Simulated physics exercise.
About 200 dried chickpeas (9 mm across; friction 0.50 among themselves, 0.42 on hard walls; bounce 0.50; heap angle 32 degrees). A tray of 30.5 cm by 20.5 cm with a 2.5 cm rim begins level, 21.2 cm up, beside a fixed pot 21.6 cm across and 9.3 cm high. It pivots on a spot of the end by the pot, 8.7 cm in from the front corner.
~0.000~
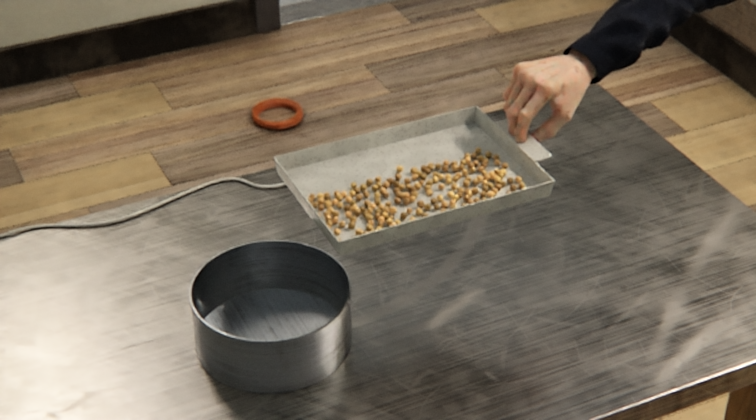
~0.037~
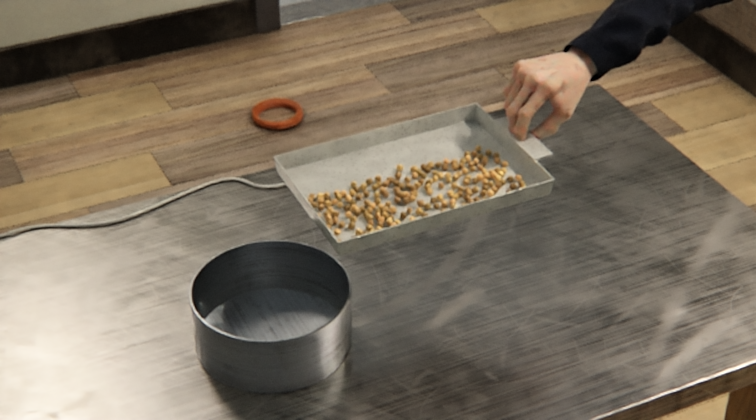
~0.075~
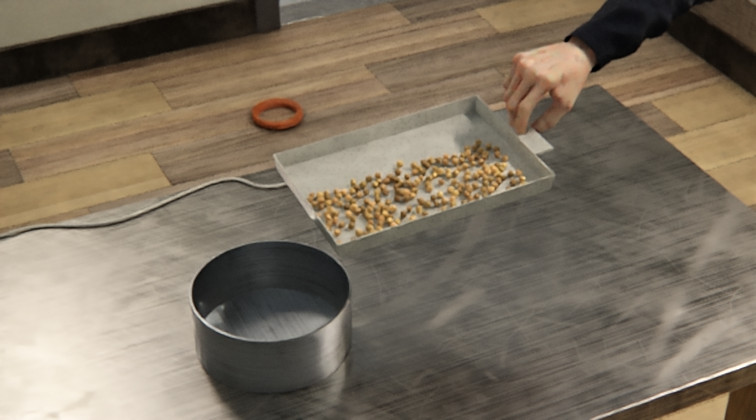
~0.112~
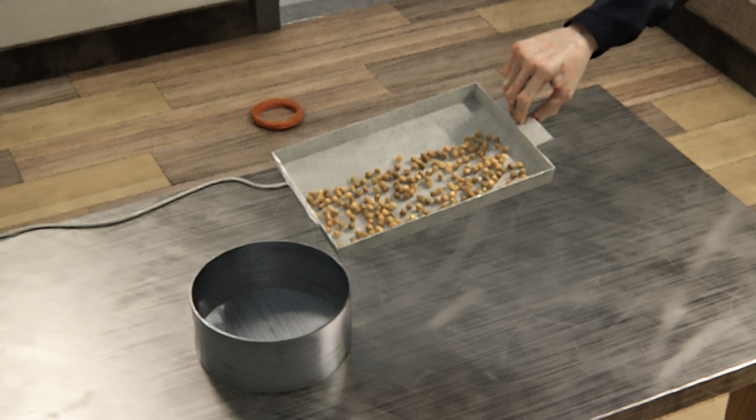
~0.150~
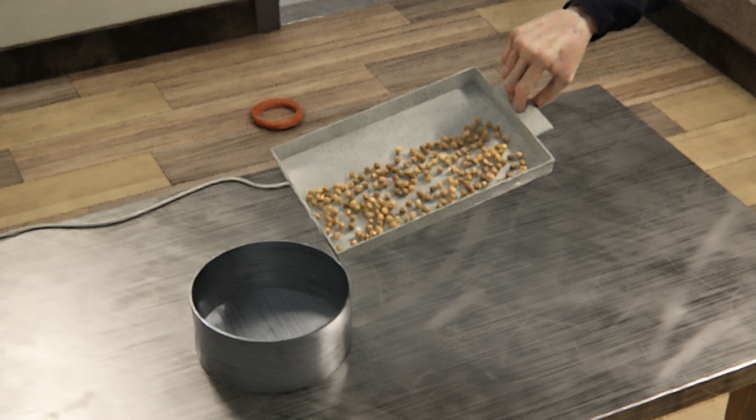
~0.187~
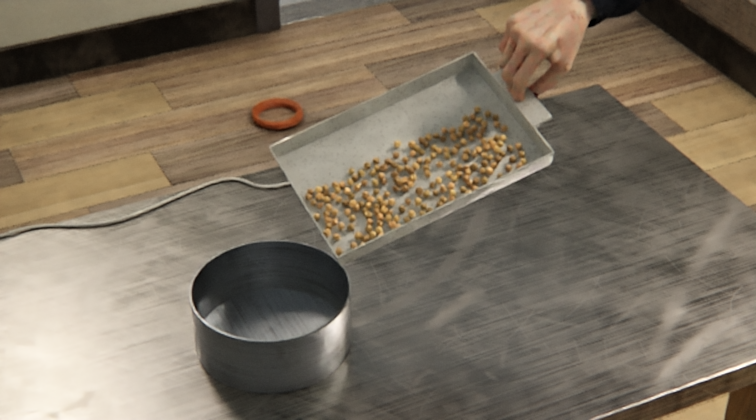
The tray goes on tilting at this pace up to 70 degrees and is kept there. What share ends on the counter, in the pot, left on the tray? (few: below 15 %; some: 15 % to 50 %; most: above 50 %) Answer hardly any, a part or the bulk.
Counter a part, pot hardly any, tray the bulk.
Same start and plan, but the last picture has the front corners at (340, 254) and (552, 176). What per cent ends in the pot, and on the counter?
Pot 0, counter 0.
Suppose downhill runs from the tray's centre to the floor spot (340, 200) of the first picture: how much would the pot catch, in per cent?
Some 35 per cent.
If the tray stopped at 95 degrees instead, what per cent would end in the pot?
In that case some 10 per cent.
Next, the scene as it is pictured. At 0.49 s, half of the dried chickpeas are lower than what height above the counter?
About 24 cm.
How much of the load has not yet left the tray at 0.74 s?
About 80 per cent.
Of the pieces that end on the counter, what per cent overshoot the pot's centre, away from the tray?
Some 60 per cent.
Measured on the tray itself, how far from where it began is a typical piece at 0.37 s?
Roughly 3 cm.
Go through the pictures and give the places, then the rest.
In the first frame, tray tilt 0 degrees, front corners at (340, 239) and (551, 180); middle of the pieces at (414, 195); pot at (271, 288).
In the second frame, tray tilt 1 degrees, front corners at (340, 240) and (551, 178); middle of the pieces at (414, 194).
In the third frame, tray tilt 3 degrees, front corners at (339, 242) and (551, 174), lowest corner left front; middle of the pieces at (414, 191).
In the fourth frame, tray tilt 8 degrees, front corners at (339, 246) and (551, 167), lowest corner left front; middle of the pieces at (414, 187).
In the fifth frame, tray tilt 13 degrees, front corners at (339, 250) and (551, 159), lowest corner left front; middle of the pieces at (413, 182).
In the sixth frame, tray tilt 19 degrees, front corners at (338, 254) and (550, 151), lowest corner left front; middle of the pieces at (413, 178); pot at (271, 288). The tray's pace is about 150 degrees a second.
After 0.37 s, tilt 46 degrees; the tray holds 100 %, the pot 0 %.
After 0.49 s, tilt 64 degrees; the tray holds 100 %, the pot 0 %.
After 0.74 s, tilt 70 degrees; the tray holds 80 %, the pot 0 %.
In the end, at 1.7 s, counter 30 %, pot 0 %, tray 70 %.
